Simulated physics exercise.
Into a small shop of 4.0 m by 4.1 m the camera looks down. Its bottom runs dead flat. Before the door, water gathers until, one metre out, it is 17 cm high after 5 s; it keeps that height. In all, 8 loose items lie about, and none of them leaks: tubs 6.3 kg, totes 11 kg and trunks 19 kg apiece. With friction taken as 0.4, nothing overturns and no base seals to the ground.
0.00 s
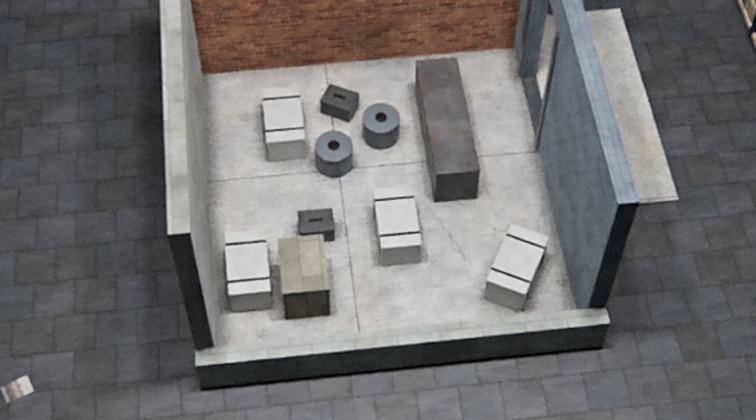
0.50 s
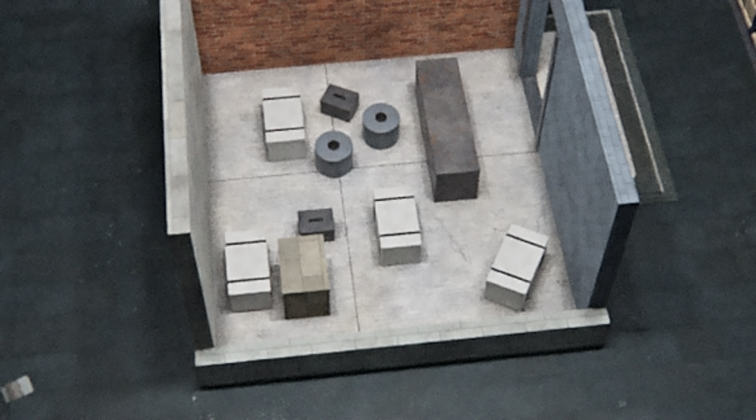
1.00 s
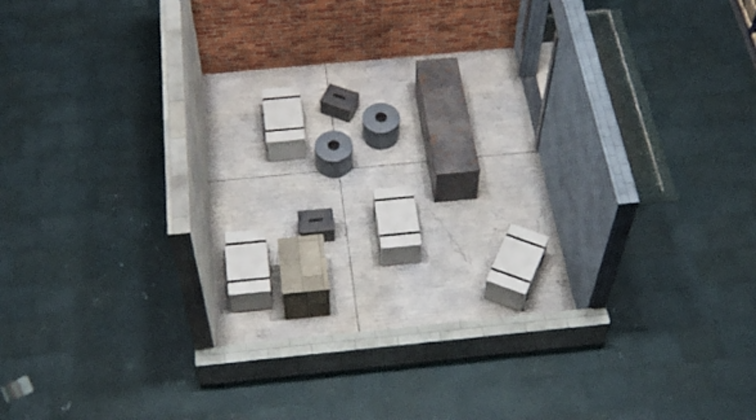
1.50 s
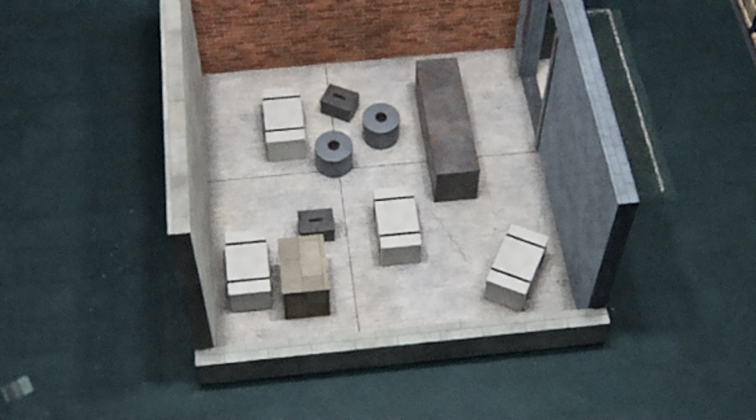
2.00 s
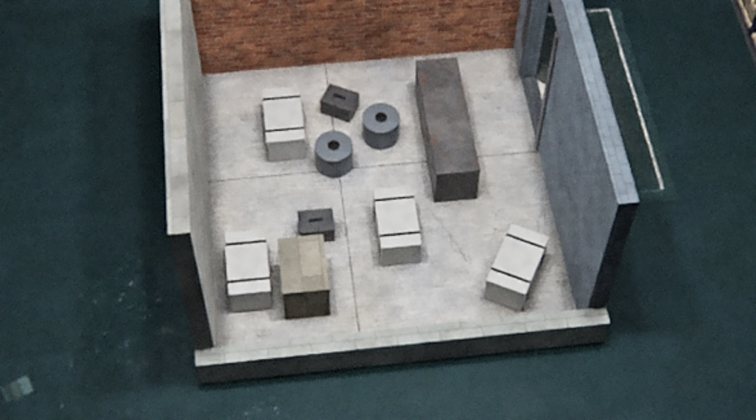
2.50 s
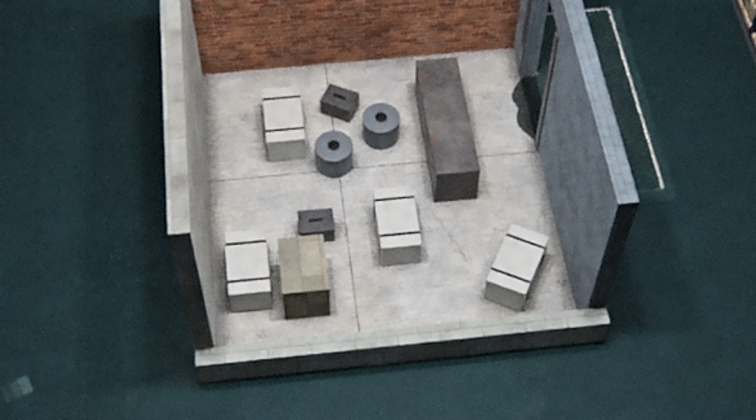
Dark water spreads over the grey paving outside a small roofless room, seen from above by a still camera, turning it deep blue-green before a small dark patch slips in at the doorway on the right. Inside, pale boxes with dark bands, two grey round objects, a tan box and a long brown block stand on a light floor before a brick wall. None of them moves.
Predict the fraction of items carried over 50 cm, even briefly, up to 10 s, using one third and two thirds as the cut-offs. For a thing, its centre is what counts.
It's shaping up to be few of them, below a third.
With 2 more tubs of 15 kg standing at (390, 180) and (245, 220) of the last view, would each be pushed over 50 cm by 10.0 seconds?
Taking them in order, the first is within that distance and the second is within that distance.
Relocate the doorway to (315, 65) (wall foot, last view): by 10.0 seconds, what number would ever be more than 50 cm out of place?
Result: 6.
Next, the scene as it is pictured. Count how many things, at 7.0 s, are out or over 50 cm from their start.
I get 0.
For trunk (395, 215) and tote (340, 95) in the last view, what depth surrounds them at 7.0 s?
First about 0 cm, second about 3 cm.
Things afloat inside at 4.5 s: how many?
At that time the total is 0.
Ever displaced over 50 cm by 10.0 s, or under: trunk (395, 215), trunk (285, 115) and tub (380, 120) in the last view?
Within, within, within.
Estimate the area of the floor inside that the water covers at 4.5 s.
Roughly 2.0 m2.
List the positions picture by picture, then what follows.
In the first frame, a tub at (334, 146), on the bottom; a tote at (316, 220), on the bottom; 0.0 m2 under water; 0 of 8 have shifted.
In the second frame, a tub at (334, 146) rests on the ground; a tote at (316, 220) rests on the ground; water covers 0.0 m2; 0 of 8 have shifted.
In the third frame, a tub at (334, 146) rests on the ground; a tote at (316, 220) rests on the ground; 0.0 m2 under water; 0 of 8 have shifted.
In the fourth frame, a tub at (334, 146) rests on the ground; a tote at (316, 220) rests on the ground; water covers 0.0 m2; 0 of 8 have shifted.
In the fifth frame, a tub at (334, 146) rests on the ground; a tote at (316, 220) rests on the ground; water covers 0.0 m2; 0 of 8 have shifted.
In the sixth frame, a tub at (334, 146) rests on the ground; a tote at (316, 220), on the bottom; water covers 0.1 m2; 0 of 8 have shifted.
After 3.5 s 0 of 8 are over 50 cm from their spots; 0 afloat.
After 4.5 s 0 of 8 are over 50 cm from their spots; 0 afloat.
After 7.0 s 0 of 8 are over 50 cm from their spots; 0 afloat.
After 10.0 s 1 of 8 are over 50 cm from their spots, and 1 have been at some point; 0 afloat.
